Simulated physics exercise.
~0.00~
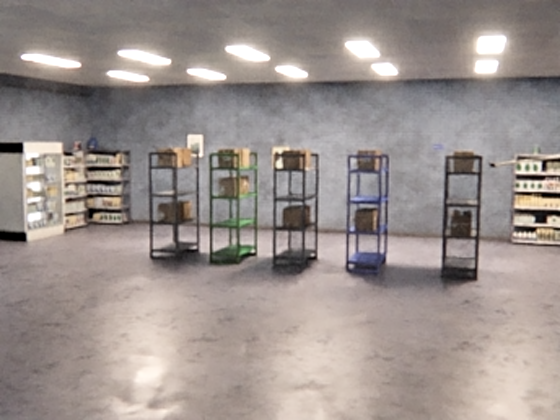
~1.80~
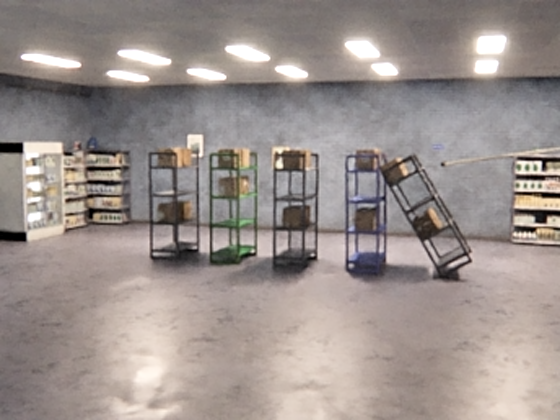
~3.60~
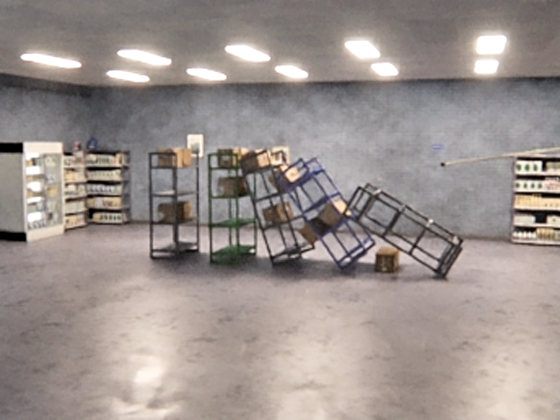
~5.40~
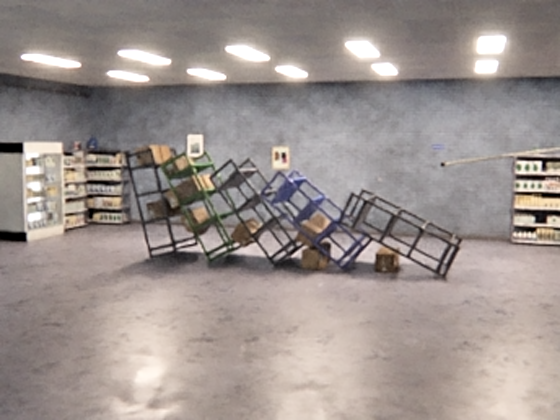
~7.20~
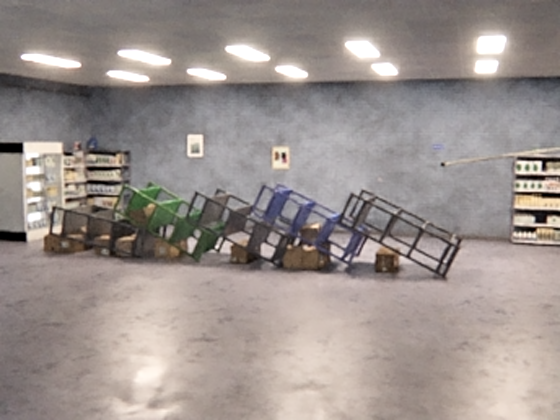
The right-end shelf rack tips left, toppling the other four in turn and spilling boxes.
